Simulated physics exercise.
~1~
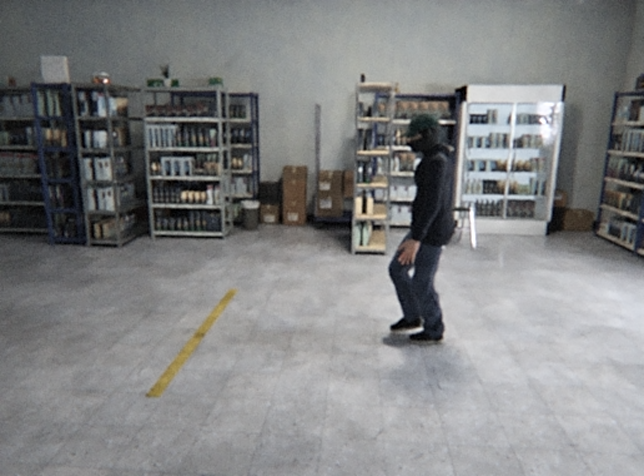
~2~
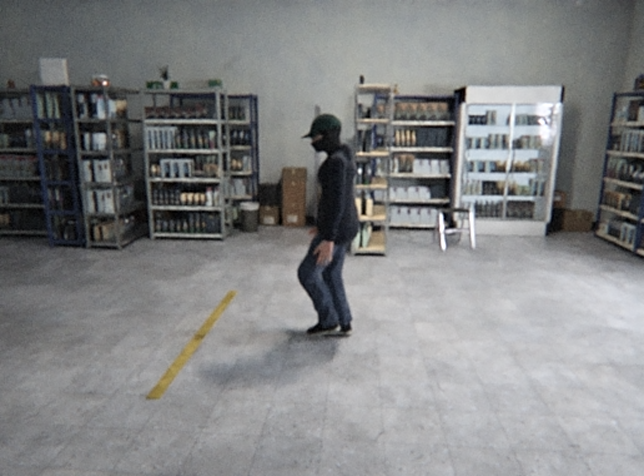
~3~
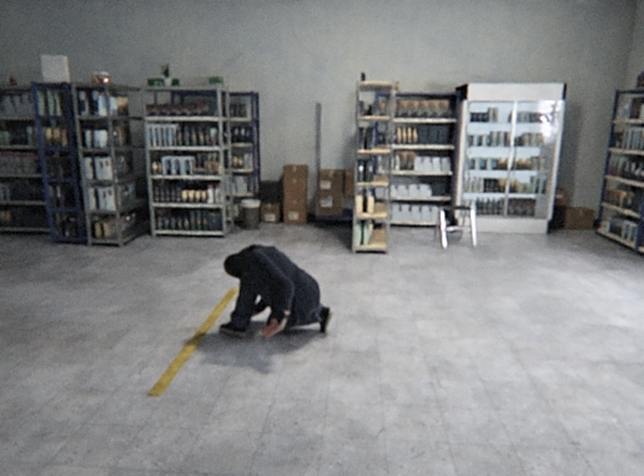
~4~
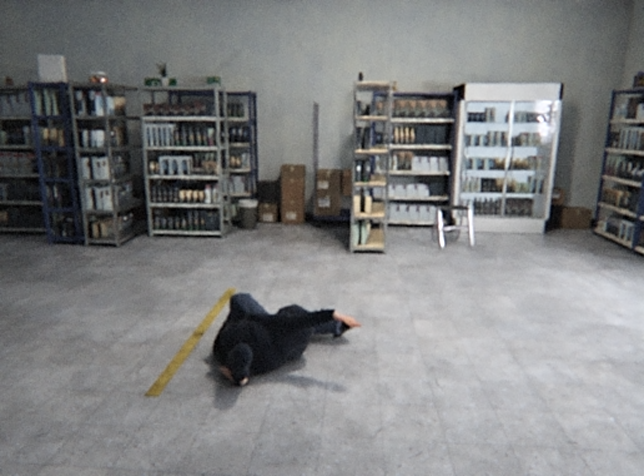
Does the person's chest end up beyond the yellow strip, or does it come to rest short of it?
The person's chest comes to rest short of the yellow strip, on the right side from which the person approached.
